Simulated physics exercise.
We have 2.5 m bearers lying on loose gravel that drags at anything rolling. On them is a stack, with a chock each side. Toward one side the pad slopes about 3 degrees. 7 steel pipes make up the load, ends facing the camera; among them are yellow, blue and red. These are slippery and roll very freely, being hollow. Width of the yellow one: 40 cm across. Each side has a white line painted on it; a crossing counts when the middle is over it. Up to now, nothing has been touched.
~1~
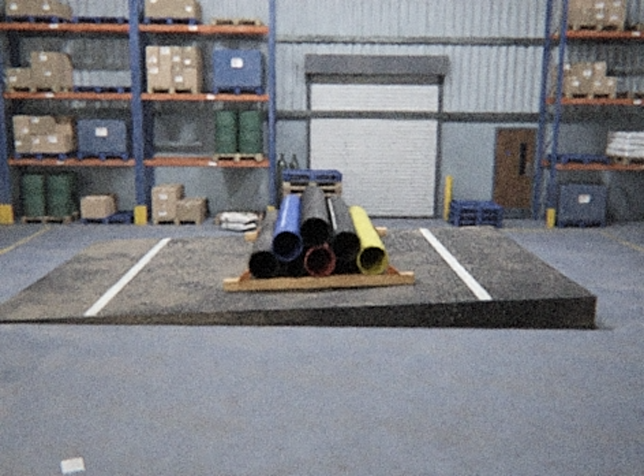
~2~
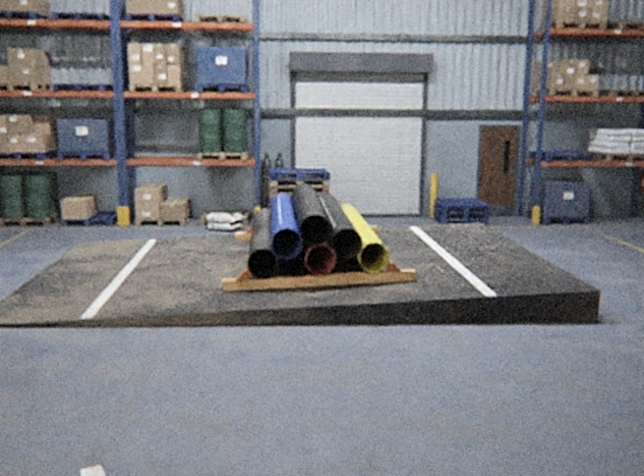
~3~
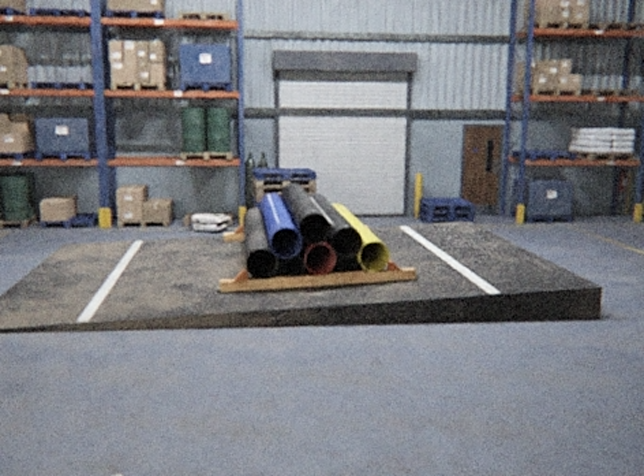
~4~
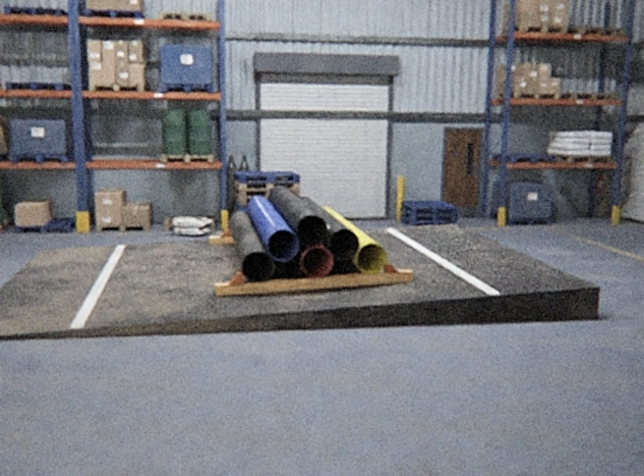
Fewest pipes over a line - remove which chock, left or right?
Right.
With the left chock gone, after 3.7 s, yellow is on the bearers, 120 cm from the bearers' left end, rolling left; blue is past the left line; red is on the bearers, 35 cm from the bearers' left end, rolling left; 2 past a line.
With the left chock gone, finally, yellow is past the left line; blue is past the left line; red is past the left line; 7 past a line.
With the right chock gone, after 1.8 s, yellow is on the bearers, 20 cm from the bearers' right end; blue is up on others, 85 cm from the bearers' left end; red is on the bearers, 125 cm from the bearers' right end; 0 past a line.
With the right chock gone, finally, yellow is on the bearers, 45 cm from the bearers' right end; blue is up on others, 85 cm from the bearers' left end; red is on the bearers, 125 cm from the bearers' right end; 0 past a line.
